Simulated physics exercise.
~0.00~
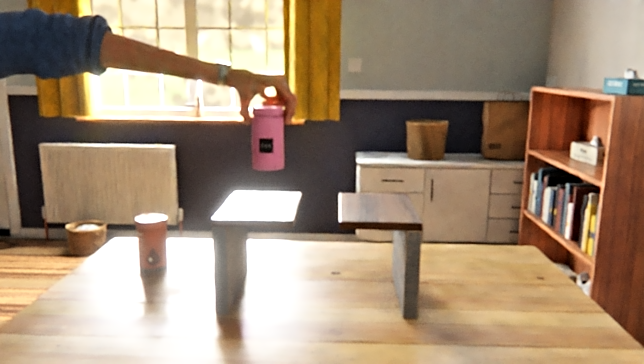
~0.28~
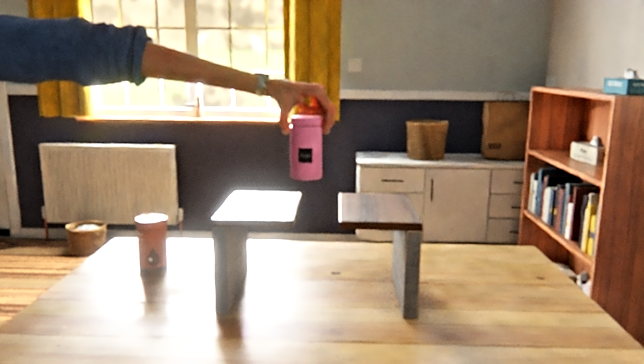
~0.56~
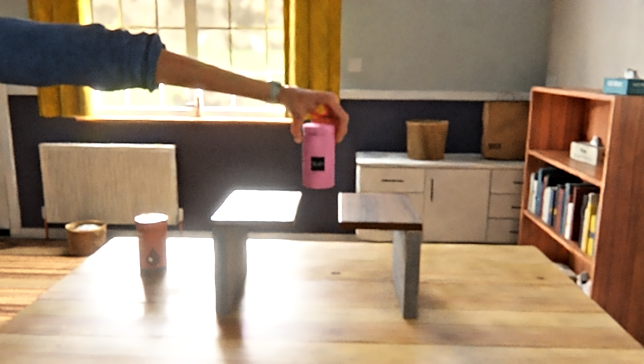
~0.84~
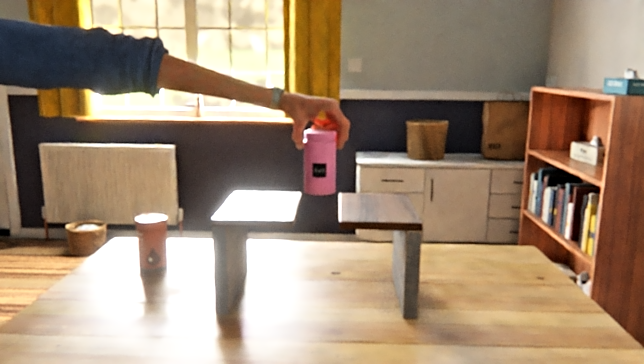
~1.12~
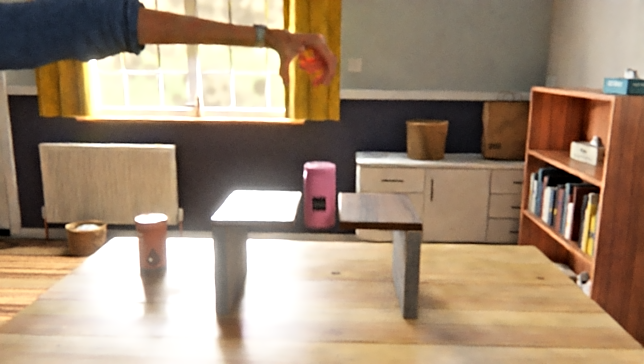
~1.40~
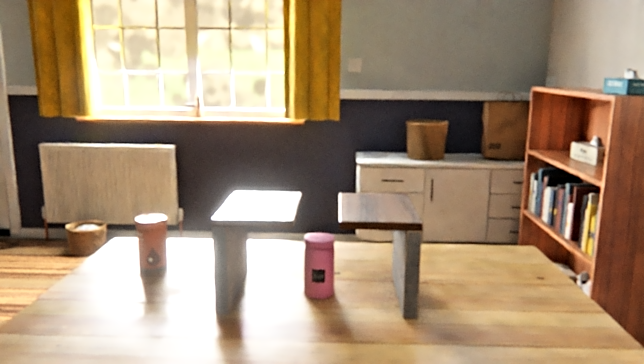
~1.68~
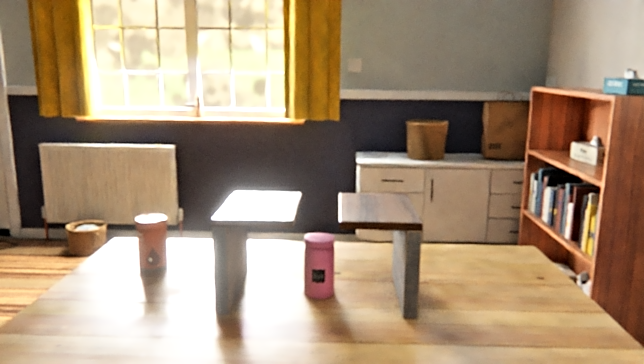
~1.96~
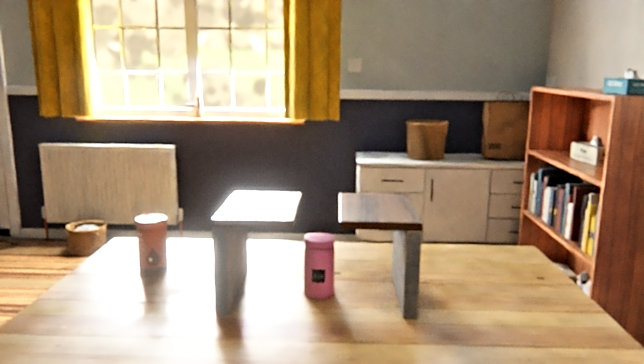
A pink jar is released by a hand and drops upright through the gap onto the table.
